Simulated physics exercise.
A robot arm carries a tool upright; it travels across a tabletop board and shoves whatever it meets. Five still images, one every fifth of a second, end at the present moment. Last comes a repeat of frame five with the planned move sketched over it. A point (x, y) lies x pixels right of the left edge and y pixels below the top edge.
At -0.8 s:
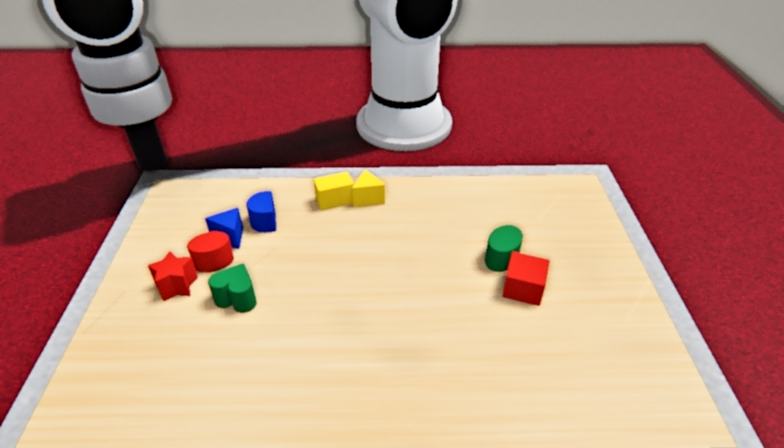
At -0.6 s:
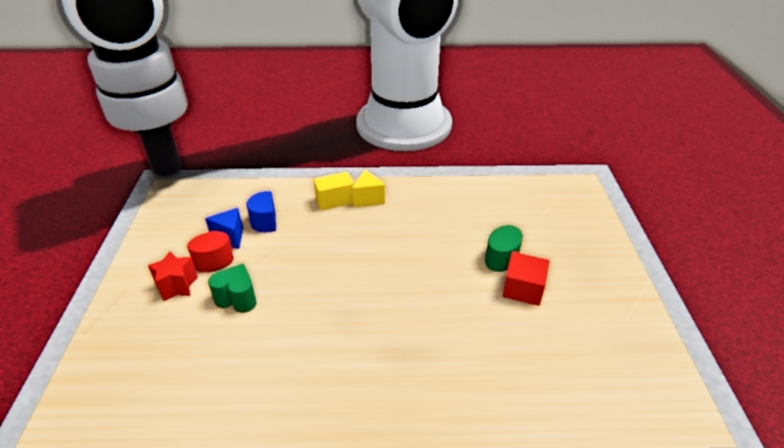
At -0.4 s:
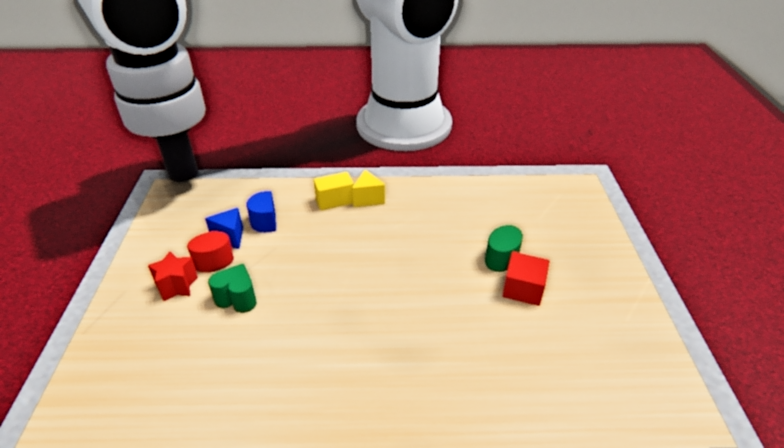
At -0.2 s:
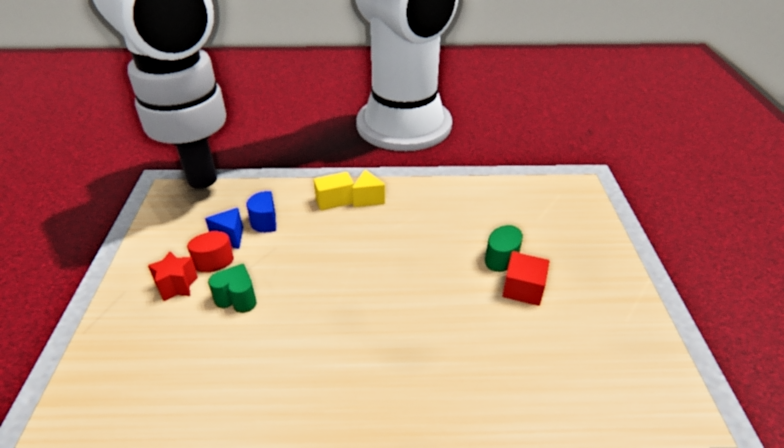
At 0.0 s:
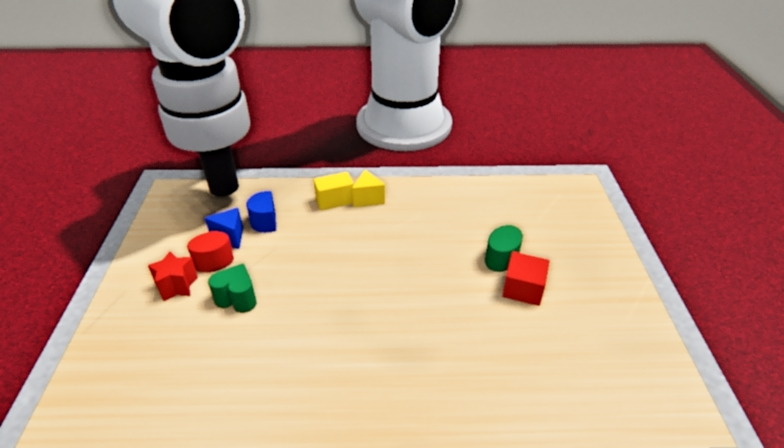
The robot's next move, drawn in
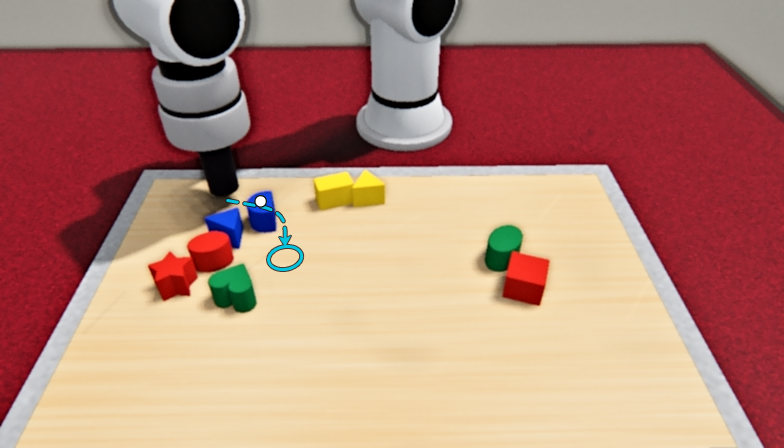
The video shows a robot arm with a black tool moving rightward and slightly nearer along the back left edge of a wooden board, approaching the blue blocks, while the red, green, blue and yellow blocks stay still.
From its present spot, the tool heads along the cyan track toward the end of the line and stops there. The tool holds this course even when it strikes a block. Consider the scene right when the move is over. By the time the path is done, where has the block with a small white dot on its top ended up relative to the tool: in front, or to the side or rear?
The block with a small white dot on its top won't leave the front of the tool.
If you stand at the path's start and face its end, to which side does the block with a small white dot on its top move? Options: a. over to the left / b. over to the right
Option b.
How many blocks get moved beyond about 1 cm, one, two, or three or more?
The result: One block.
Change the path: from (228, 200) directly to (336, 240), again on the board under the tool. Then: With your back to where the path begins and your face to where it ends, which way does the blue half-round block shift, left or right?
Right.
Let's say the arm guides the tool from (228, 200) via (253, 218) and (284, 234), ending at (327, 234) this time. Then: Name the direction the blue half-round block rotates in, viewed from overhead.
The block spins clockwise.
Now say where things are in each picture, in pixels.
In the first frame, tool's lower end (153, 163); blue triangular block (225, 217); blue half-round block (261, 201).
In the second frame, tool (167, 168); blocks still.
In the third frame, tool (184, 174); blocks still.
In the fourth frame, tool (203, 181); blocks still.
In the fifth frame, tool (224, 188); blue triangular block (225, 217); blue half-round block (261, 201).
Drawn move, from (228, 200) through (265, 207) and (285, 228) to (285, 258); the dot is on the blue half-round block.
The first path, step by step. One third of the way, tool (263, 195); blue half-round block (267, 206), turned 25° clockwise.
Two thirds of the way, tool (283, 215); blue half-round block (272, 228), turned 80° clockwise.
At the end, tool (283, 245); blue triangular block still; blue half-round block (258, 256), turned 135° clockwise.
